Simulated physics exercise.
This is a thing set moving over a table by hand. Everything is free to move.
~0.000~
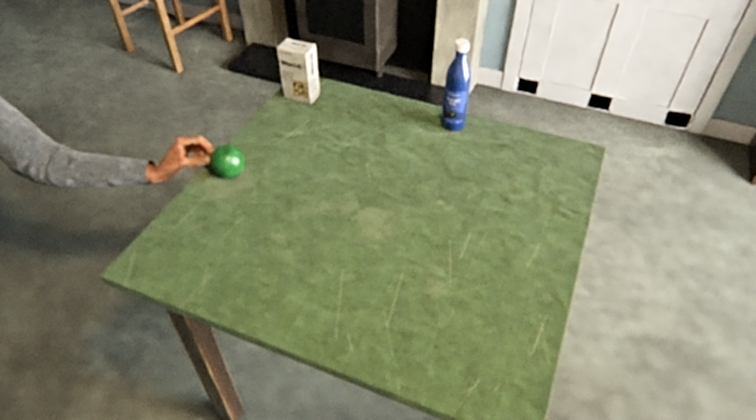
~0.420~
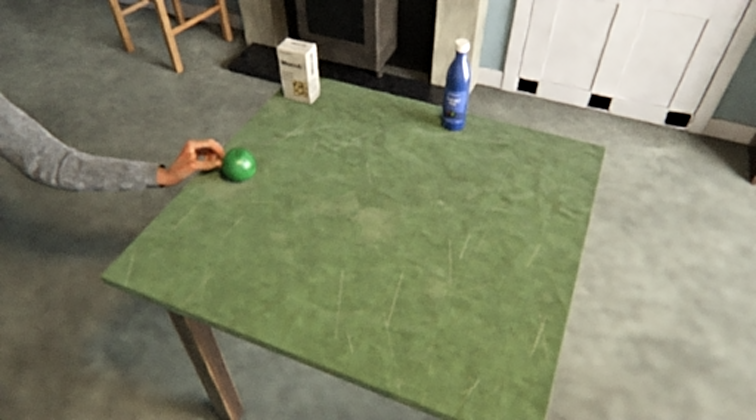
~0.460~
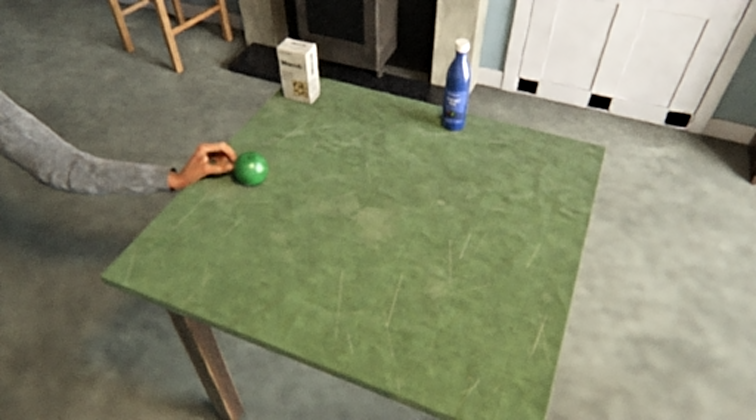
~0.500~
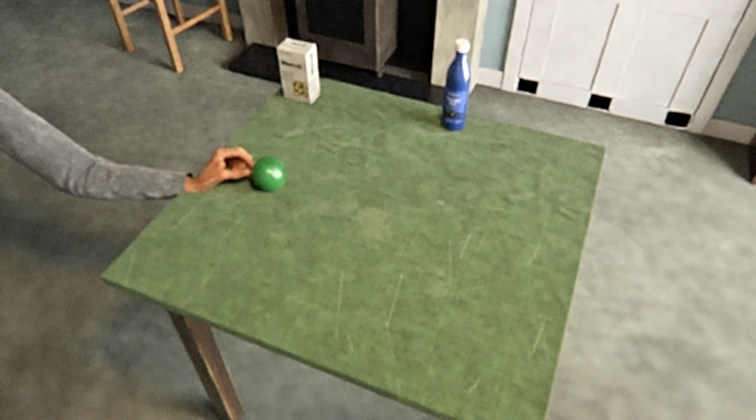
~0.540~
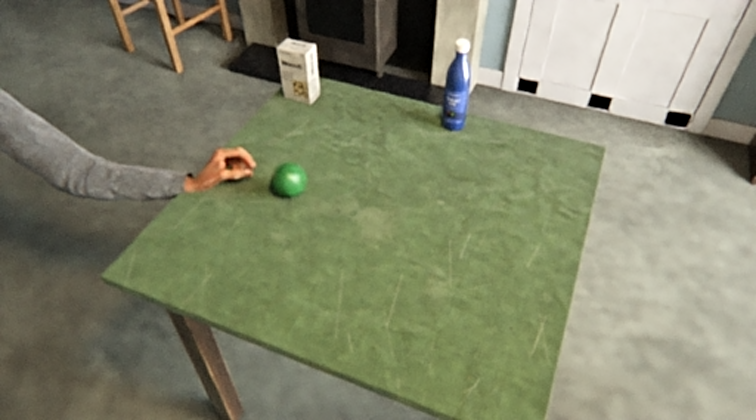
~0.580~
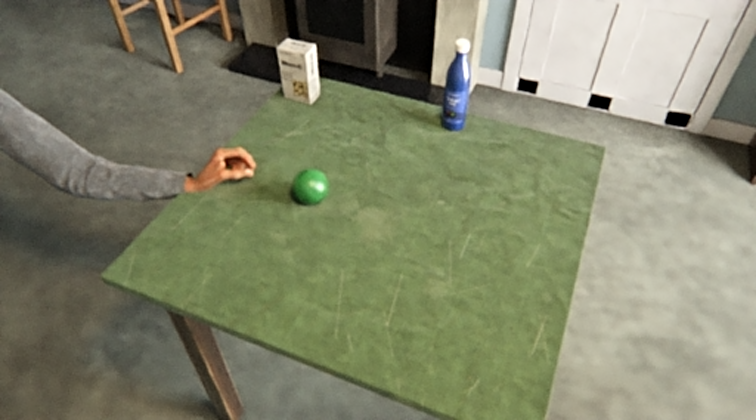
To begin with, a hand in a grey sleeve holds a green apple near the left edge of a green table, with a box and a blue bottle standing at the back. The hand pushes the apple rightward and slightly toward the viewer, then releases it, and the apple rolls on while the hand stays still.
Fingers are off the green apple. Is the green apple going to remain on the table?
The green apple goes over the edge.
After 0.78 s, green apple rolled well along near (420, 220).
After 0.98 s, green apple rolled well along near (534, 255).
After 1.28 s, green apple now off the table.
After 1.48 s, things are still on the move.
By the end (1.6 s), off the table, green apple.
